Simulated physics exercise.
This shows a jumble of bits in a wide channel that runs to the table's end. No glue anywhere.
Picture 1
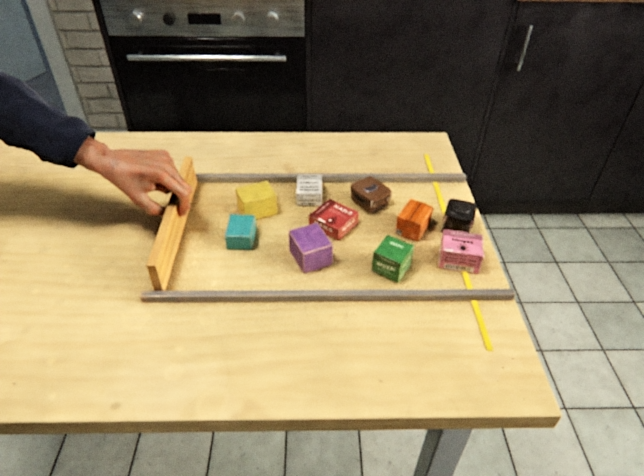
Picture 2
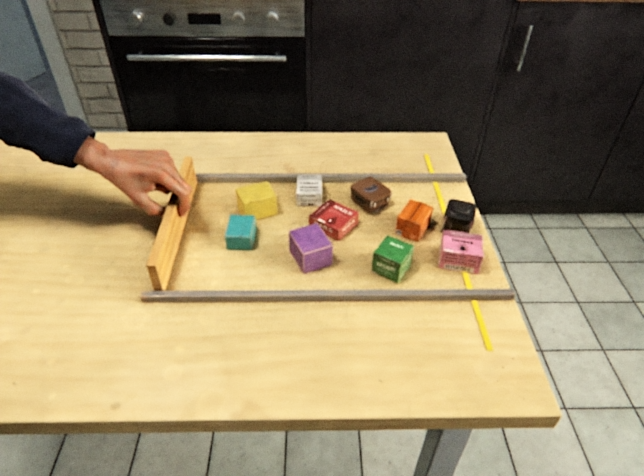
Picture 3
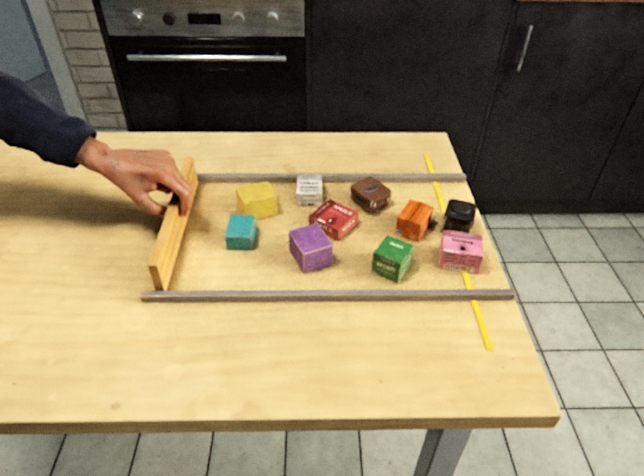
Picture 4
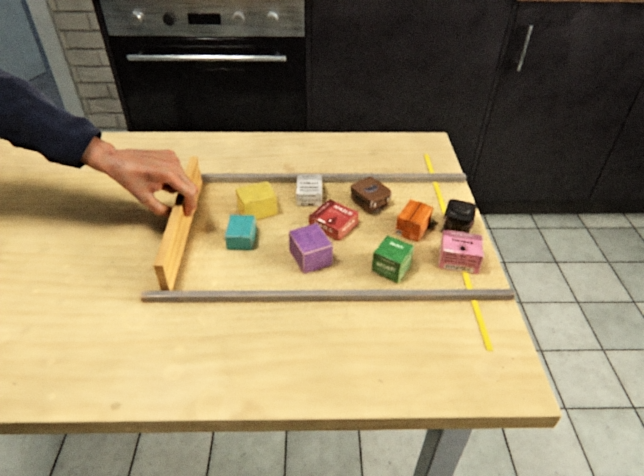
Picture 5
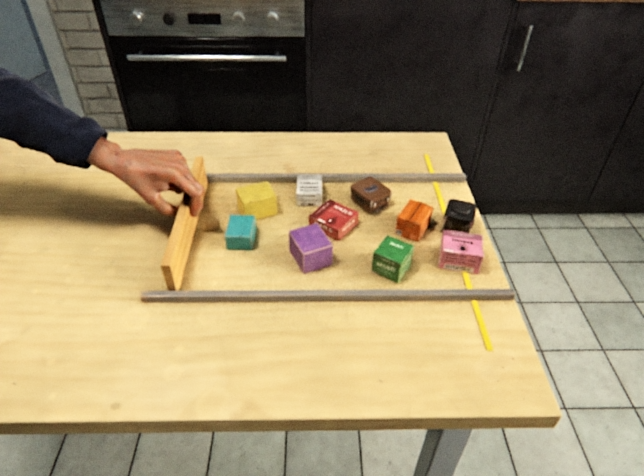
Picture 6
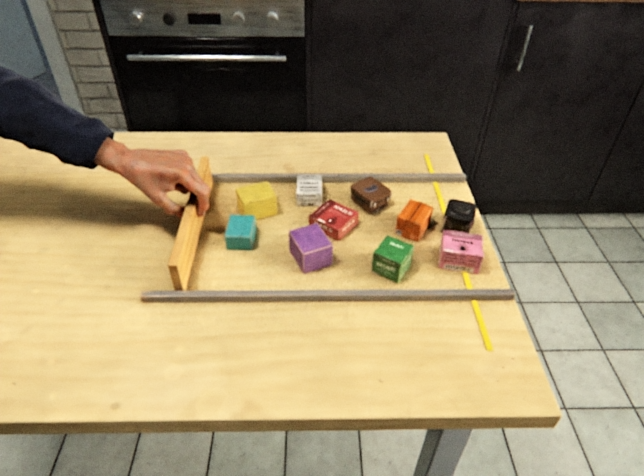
At first, a hand holds an upright wooden board at the left of a channel between two rails on a table, with scattered colourful boxes and blocks to its right. The hand then slides the board a short way right, nearer the turquoise and yellow blocks, while the objects stay still.
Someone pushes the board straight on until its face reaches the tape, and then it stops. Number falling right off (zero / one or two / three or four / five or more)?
The pieces that topple off will total more than four.
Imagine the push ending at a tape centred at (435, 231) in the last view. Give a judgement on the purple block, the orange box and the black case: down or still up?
The purple block? It is safe. The orange box? It does not stay. The black case? It does not stay.
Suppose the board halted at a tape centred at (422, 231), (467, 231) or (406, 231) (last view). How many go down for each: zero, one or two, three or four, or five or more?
Going through the three places in order, the answers are either three or four; more than four; one to two.
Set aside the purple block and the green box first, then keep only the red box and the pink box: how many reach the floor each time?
Try 1: 4; try 2: 4.
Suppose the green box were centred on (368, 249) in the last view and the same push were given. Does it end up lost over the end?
Well, the green box fails to stay.
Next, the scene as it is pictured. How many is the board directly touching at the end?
Result: 4 in all.
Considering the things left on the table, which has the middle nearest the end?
White box.
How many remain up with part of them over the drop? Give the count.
Answer: 1.
Soon after, none off yet; black case at rest near (459, 218); pink box at rest near (460, 251); orange box at rest near (414, 220).
In the end, the number that fall off is five or more; gone, red box, brown case, green box, orange box, pink box and black case.
